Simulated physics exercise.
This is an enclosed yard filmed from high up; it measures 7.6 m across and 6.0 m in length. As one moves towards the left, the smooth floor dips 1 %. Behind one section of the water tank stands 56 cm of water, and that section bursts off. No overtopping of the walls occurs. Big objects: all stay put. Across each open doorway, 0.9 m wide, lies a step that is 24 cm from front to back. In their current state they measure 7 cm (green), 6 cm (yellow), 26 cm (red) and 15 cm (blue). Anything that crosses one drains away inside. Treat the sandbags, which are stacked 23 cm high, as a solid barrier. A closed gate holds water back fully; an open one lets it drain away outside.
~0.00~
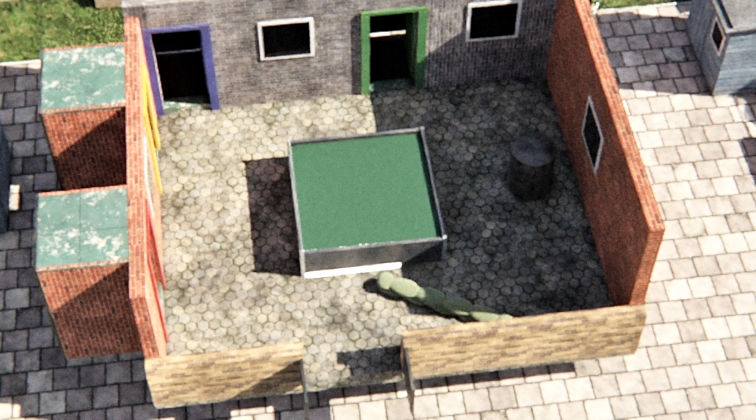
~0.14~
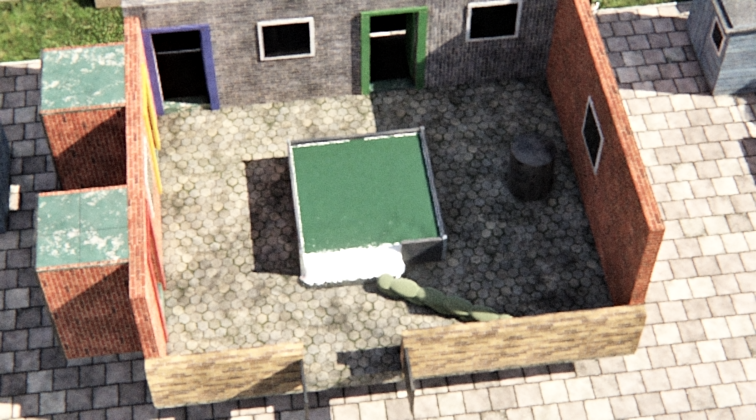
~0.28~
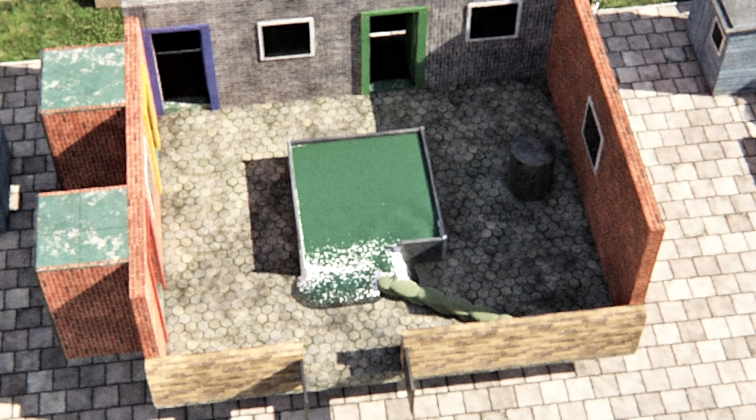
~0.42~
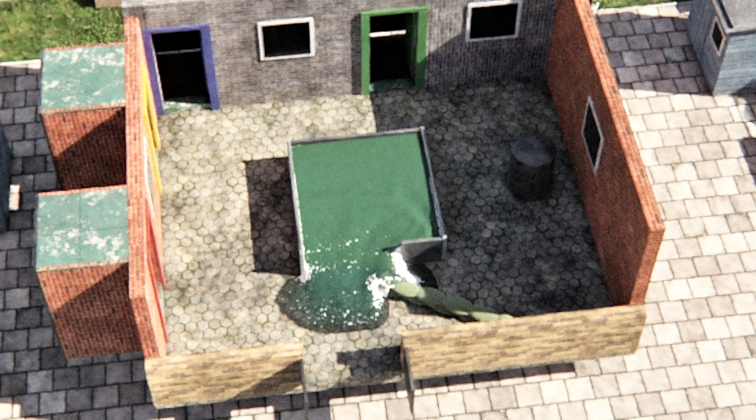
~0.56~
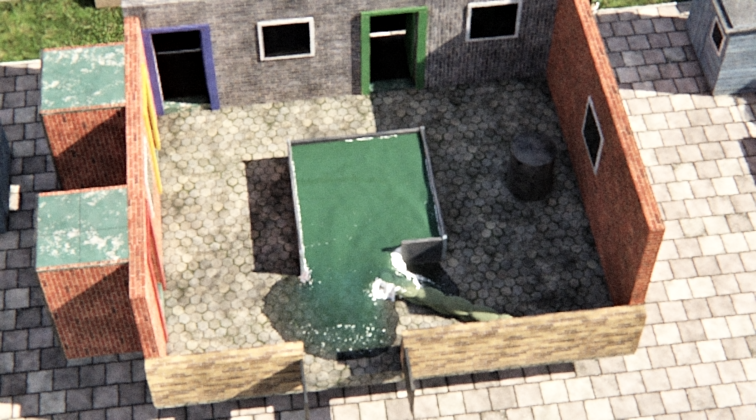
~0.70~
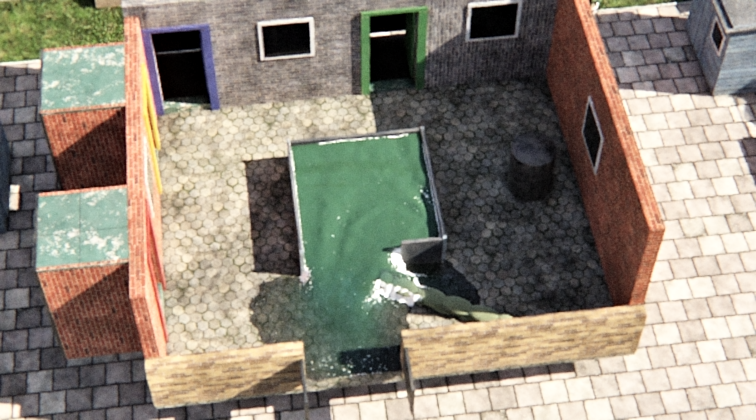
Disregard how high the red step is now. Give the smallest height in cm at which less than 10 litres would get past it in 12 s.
Close to 10.5 cm is just enough.
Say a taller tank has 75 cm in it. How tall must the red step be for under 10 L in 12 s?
You'd need a step of close to 14.0 cm.
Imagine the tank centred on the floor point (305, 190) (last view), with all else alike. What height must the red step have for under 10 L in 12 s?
About 18 cm.
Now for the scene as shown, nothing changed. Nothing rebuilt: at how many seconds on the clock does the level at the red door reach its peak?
Around 3.8 seconds.
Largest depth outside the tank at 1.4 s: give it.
I'd estimate roughly 40 cm.
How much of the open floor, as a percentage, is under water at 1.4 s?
Roughly 20 percent.
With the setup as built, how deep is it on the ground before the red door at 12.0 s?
It comes to about 5.5 centimetres deep.
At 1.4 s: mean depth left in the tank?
It averages roughly 40 centimetres.
After 1.4 s water covers 20 % of the floor, deepest (40 cm) near (384, 278); it has not reached the red door.
After 3.0 s water covers 35 % of the floor, deepest (34 cm) near (179, 383); 12 cm at the red door, 0 litres in over its 26 cm step.
After 12.0 s water covers 90 % of the floor, deepest (8 cm) near (168, 384); 6 cm at the red door, 0 litres in over its 26 cm step.
At the red door as built, the water arrived by 2.4 s and peaked near 14 cm at 3.8 s.
Run again over the same 12 s with other heights there, 15 litres in over 9.5 cm, 3 litres over 13 cm. The limit of 10 litres is kept from about 10.5 cm up.
